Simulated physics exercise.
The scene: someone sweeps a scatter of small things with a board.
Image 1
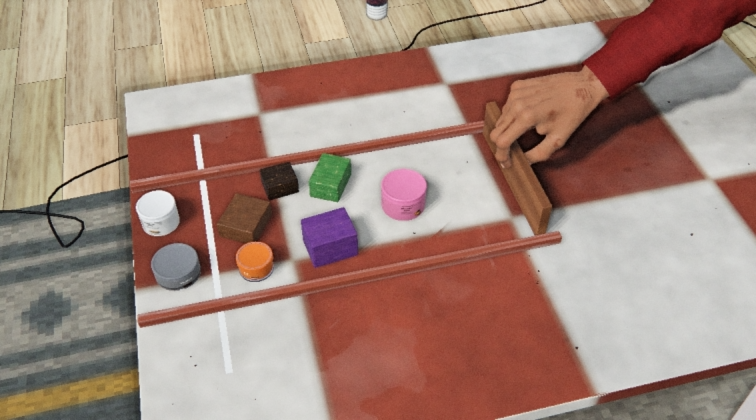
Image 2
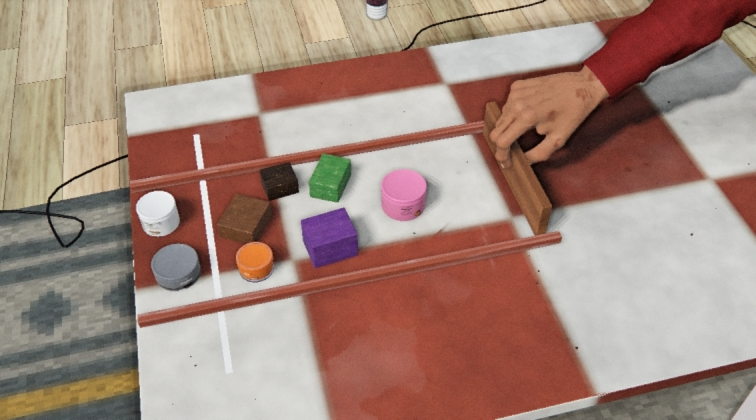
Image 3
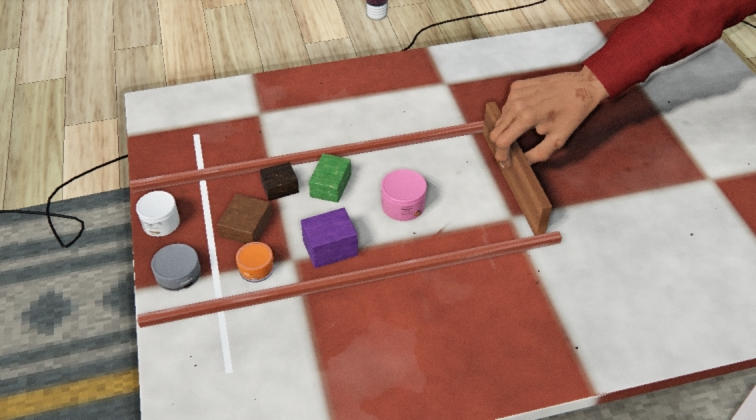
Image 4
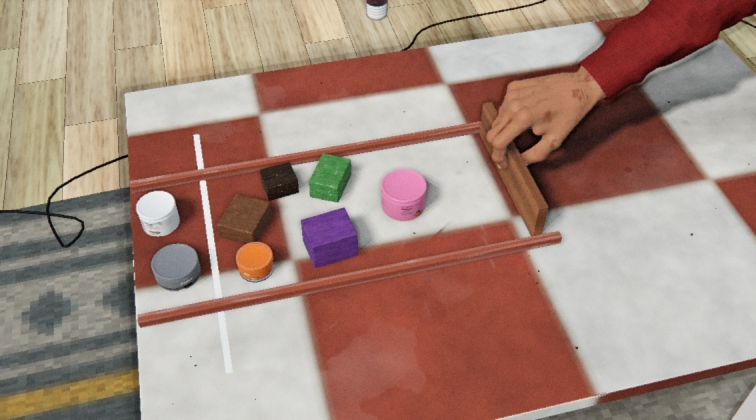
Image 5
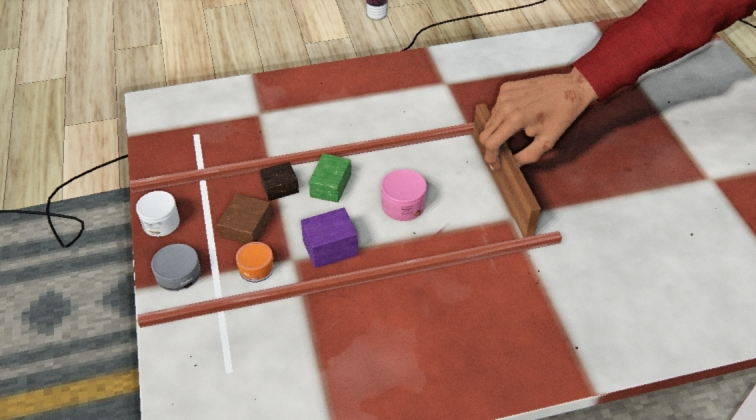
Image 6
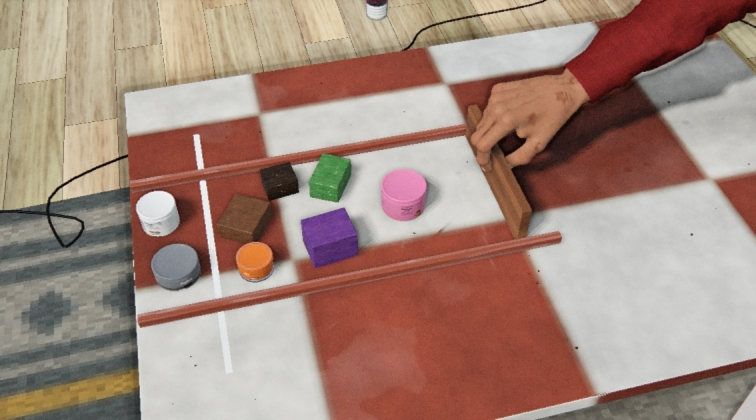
A hand in a red sleeve grips a wooden board at the right of a red-and-white checked tabletop, seen from above at an angle by a still camera. Between two reddish rails sit white and grey tubs at left, brown, black, green and purple blocks, an orange pot and a pink tub, with white tape crossing near the left. The board barely moves at first, then slides slightly left, touching none of them.
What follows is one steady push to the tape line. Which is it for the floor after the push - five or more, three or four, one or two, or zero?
Off the edge: Just one to two.
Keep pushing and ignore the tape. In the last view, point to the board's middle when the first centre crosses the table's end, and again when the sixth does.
Pixels in order: Roughly (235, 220), roughly (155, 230).
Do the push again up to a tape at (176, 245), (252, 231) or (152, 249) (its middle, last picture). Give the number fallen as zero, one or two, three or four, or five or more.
Tape by tape, the falls would be: Five or more, then zero, then more than four.
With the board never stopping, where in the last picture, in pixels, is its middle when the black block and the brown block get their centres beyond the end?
Middle: Roughly (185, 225); roughly (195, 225).
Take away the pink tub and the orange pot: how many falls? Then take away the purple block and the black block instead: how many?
The first removal gives 1, the second gives 1.
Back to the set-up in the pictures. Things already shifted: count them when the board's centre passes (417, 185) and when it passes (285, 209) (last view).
Counts: 1 / 6.
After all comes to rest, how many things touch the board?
It touches 3.
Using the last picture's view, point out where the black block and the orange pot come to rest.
About (155, 197), and the other about (148, 283).
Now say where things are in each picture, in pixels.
In the first picture, white tub (158, 214); grey tub (177, 267); brown block (245, 219); board (515, 167); tape (211, 238).
In the second picture, grey tub (177, 268); purple block (330, 237).
In the third picture, brown block (245, 220); green block (330, 178).
In the fourth picture, white tub (158, 214); board (511, 167).
In the fifth picture, grey tub (177, 268); orange pot (255, 262).
In the sixth picture, white tub (158, 214); grey tub (177, 268); brown block (245, 220); board (496, 170); tape (211, 238).
Early on, none off yet; white tub at rest near (158, 214); grey tub at rest near (177, 268); brown block at rest near (245, 220).
Finally, the number that fall off is one or two; lost, grey tub and white tub.
